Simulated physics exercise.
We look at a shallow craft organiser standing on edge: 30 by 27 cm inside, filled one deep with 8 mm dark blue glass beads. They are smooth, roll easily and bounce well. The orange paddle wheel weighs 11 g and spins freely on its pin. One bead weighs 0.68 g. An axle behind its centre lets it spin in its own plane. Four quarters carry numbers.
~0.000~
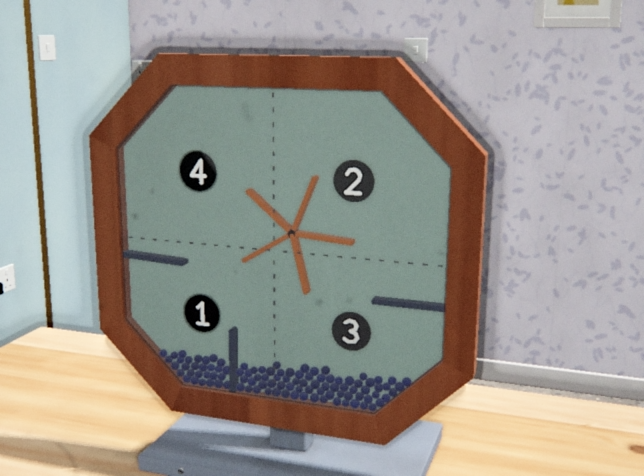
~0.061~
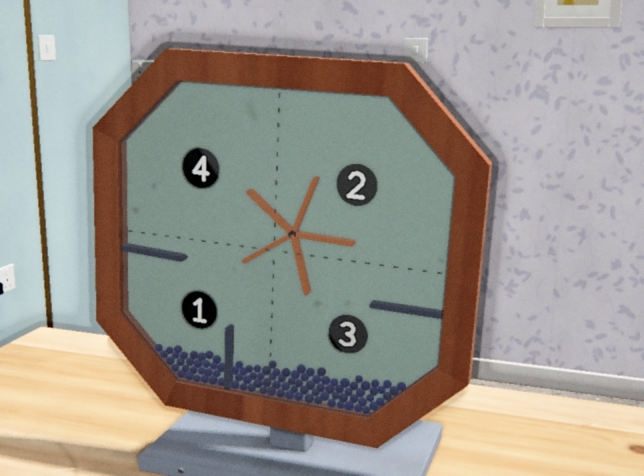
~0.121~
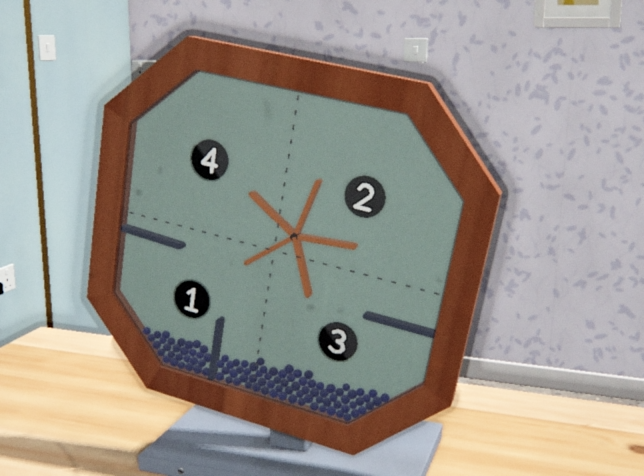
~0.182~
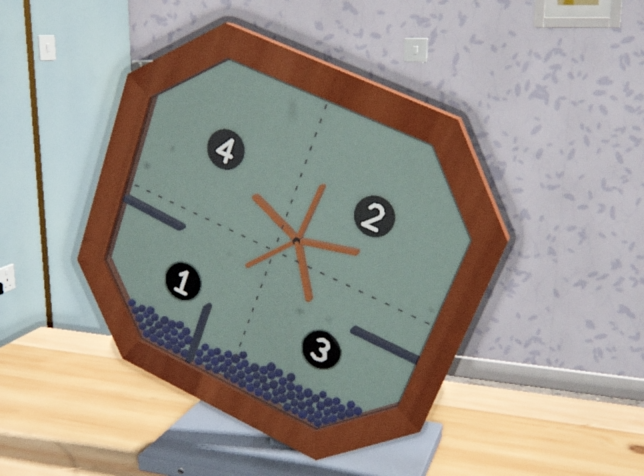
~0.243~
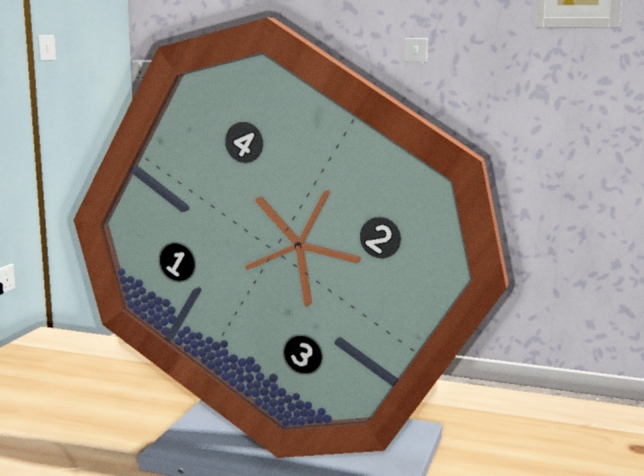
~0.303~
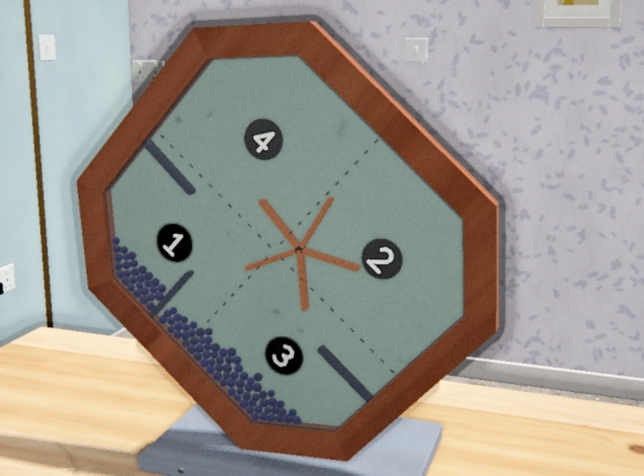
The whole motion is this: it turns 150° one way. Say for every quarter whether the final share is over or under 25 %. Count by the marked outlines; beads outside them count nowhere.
Quarter 1: Under, quarter 2: Over, quarter 3: Over, quarter 4: Under 25 %.
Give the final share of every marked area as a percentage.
Quarter 1: 0; quarter 2: 55; quarter 3: 45; quarter 4: 0.
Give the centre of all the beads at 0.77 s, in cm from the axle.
About 10 cm left and 1 cm below.
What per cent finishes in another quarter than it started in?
About 60 per cent.
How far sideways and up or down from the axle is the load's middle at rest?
About 8 cm left and 8 cm below.
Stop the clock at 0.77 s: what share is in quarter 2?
About 0 per cent.
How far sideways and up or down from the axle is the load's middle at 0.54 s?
Some 9 cm left and 6 cm below.
After 0.54 s, it stands 85° clockwise; the beads' middle is 9 cm left of and 6 cm below the centre; no. 1, 30 %, no. 3, 70 %.
After 0.77 s, it stands 126° clockwise; the beads' middle is 10 cm left of and 1 cm below the centre; no. 1, 30 %, no. 3, 70 %.
After 0.97 s, it stands 150° clockwise; the beads' middle is 8 cm left of and 1 cm below the centre; no. 3, 70 %, no. 4, 25 %.
At rest by 3.9 s, it stands 150° clockwise; no. 1, 0 %, no. 2, 55 %, no. 3, 45 %, no. 4, 0 %.
